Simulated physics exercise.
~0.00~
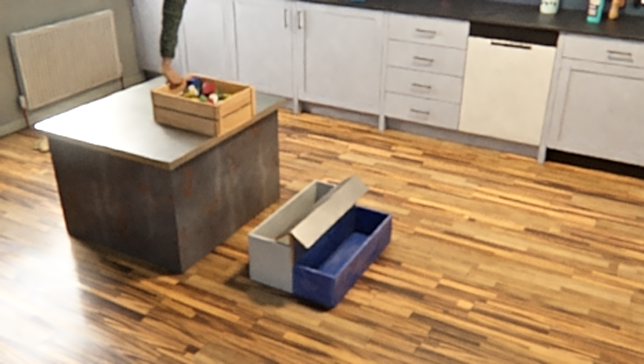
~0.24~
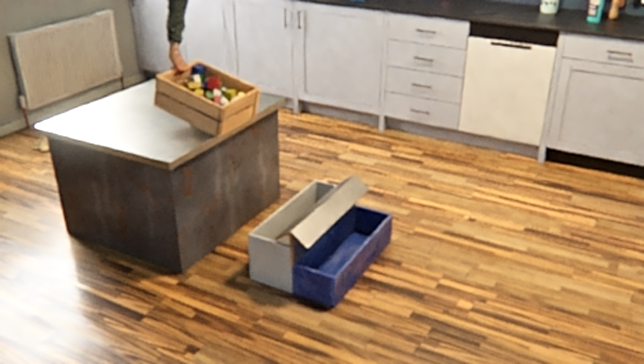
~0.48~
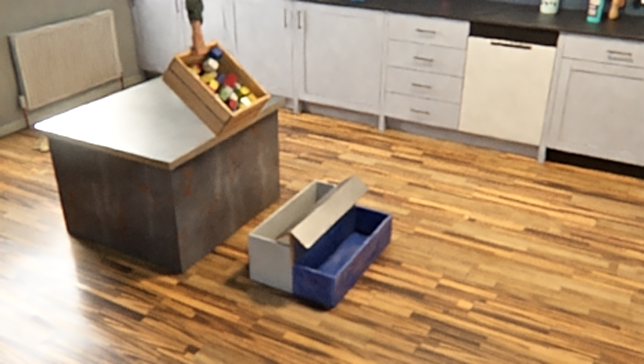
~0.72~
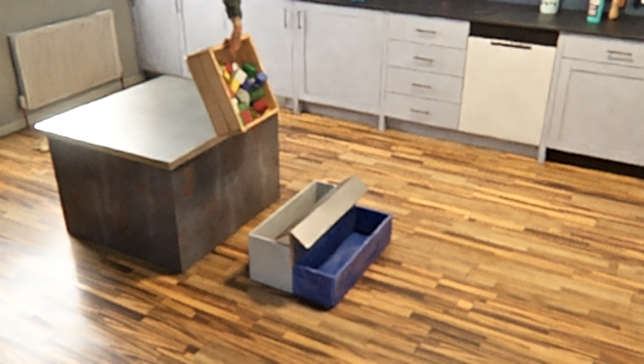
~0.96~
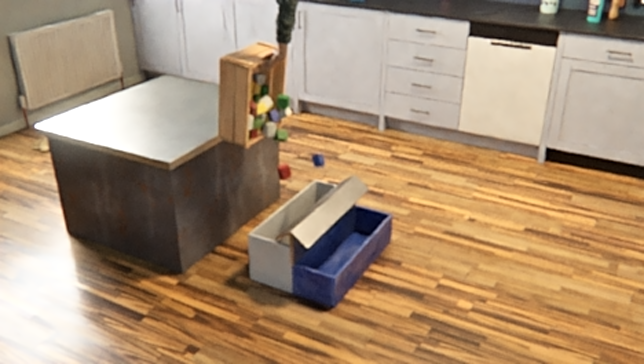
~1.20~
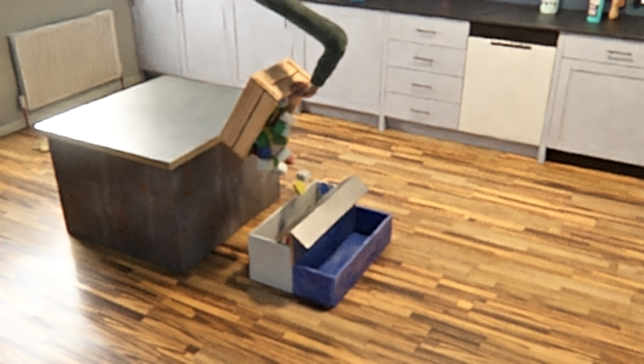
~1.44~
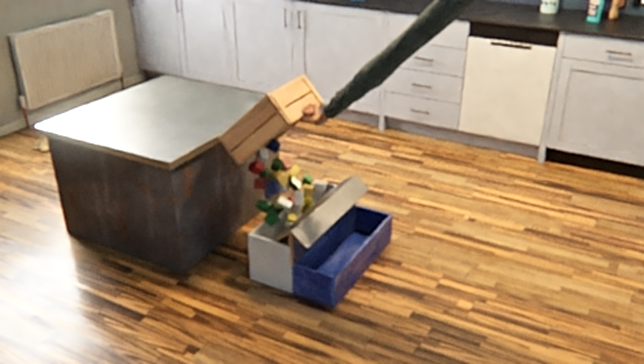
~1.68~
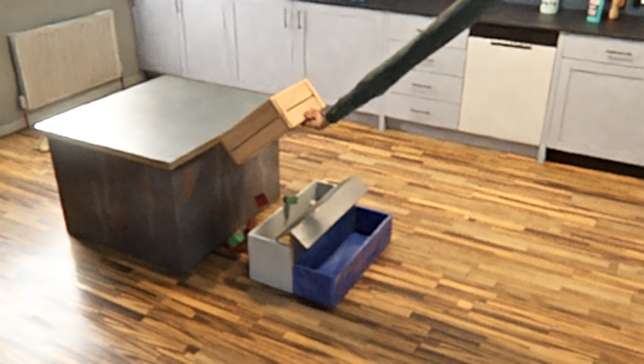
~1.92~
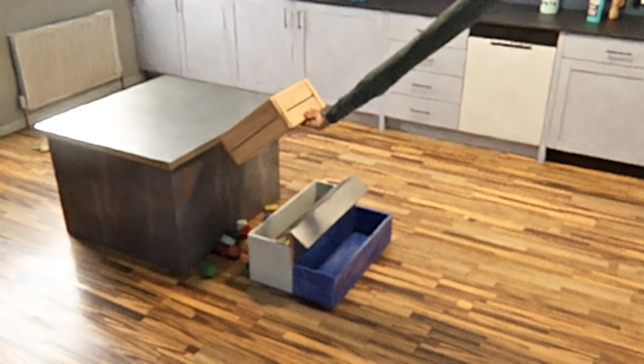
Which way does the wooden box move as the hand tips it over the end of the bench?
The wooden box moves to the right as it is tipped over the bench's edge.
